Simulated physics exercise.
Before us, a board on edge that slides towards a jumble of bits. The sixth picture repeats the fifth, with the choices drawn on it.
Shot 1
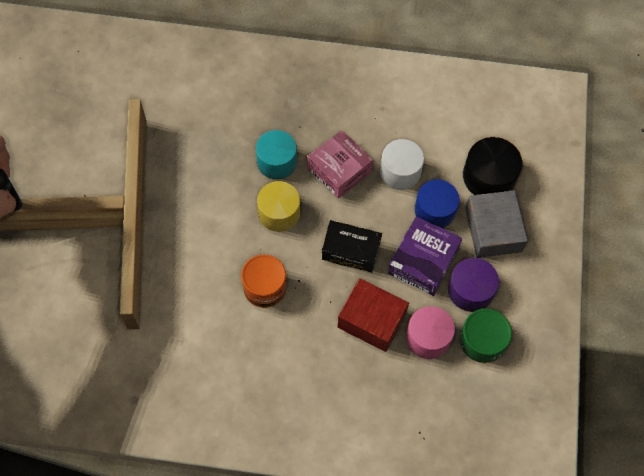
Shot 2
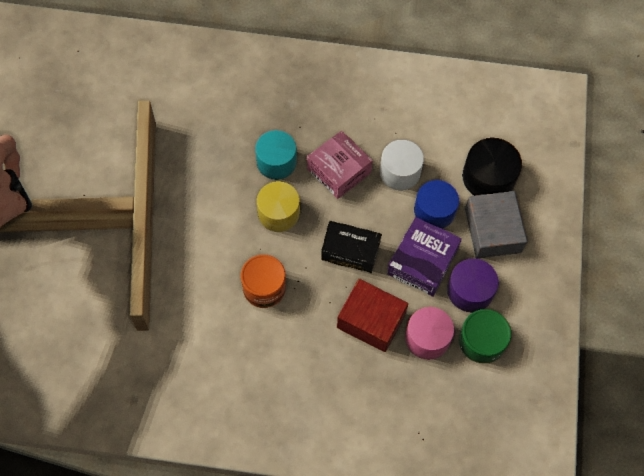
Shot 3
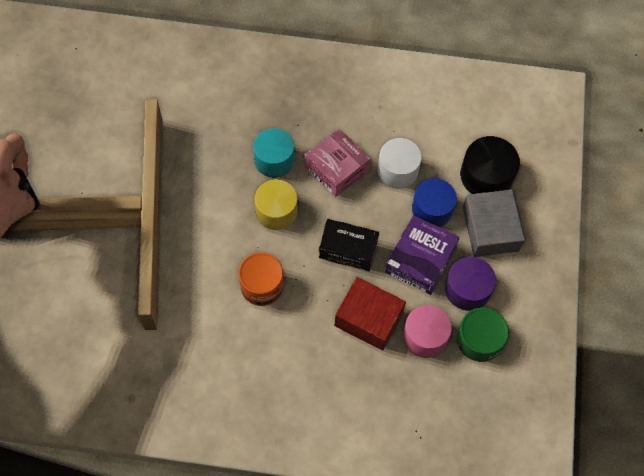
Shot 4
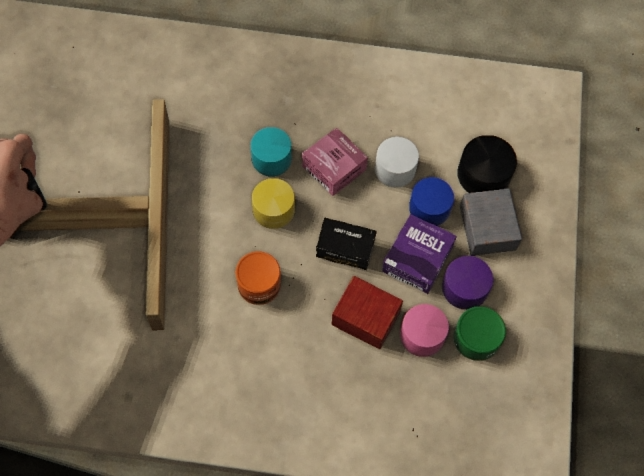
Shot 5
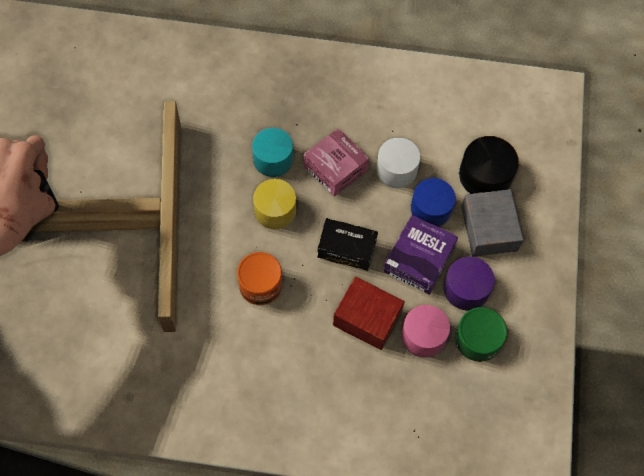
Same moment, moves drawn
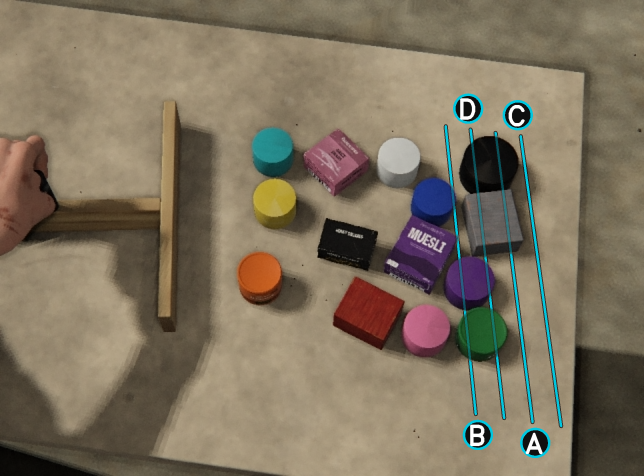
The video shows a hand at the left sliding a T-shaped wooden board slowly a short distance to the right across a pale surface, towards a cluster of colourful round tubs and small boxes, which stay essentially in place, untouched.
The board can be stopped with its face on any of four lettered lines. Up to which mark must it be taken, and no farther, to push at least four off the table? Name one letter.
At least to A.
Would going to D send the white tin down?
No.
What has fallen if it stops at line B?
It is the purple tin.
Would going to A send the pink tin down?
By then, no.
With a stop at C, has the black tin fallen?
By then, yes.
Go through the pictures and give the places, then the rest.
Red block (373, 315); blue pot (437, 205); green tub (485, 336), in the first picture.
Board (140, 202); white tin (401, 165), in the second picture.
Board (148, 202); yellow tin (276, 205), in the third picture.
Board (156, 202); orange tub (258, 279), in the fourth picture.
Board (167, 203); purple tin (469, 284); black tin (488, 168); pink box (337, 163), in the fifth picture.
On the marked copy, A at (513, 268); B at (460, 261); C at (540, 272); D at (486, 265).
Taking A. A third of the way, board (292, 220); turquoise tin (316, 148); white tin (406, 164).
Two thirds of the way, board (416, 237); purple tin (541, 308); grey block (525, 224).
When it is over, board (516, 250); black tin over the edge; grey block over the edge; five fallen.
As for the rest, B drops only one; C drops seven, but is farther than needed; D drops only three.
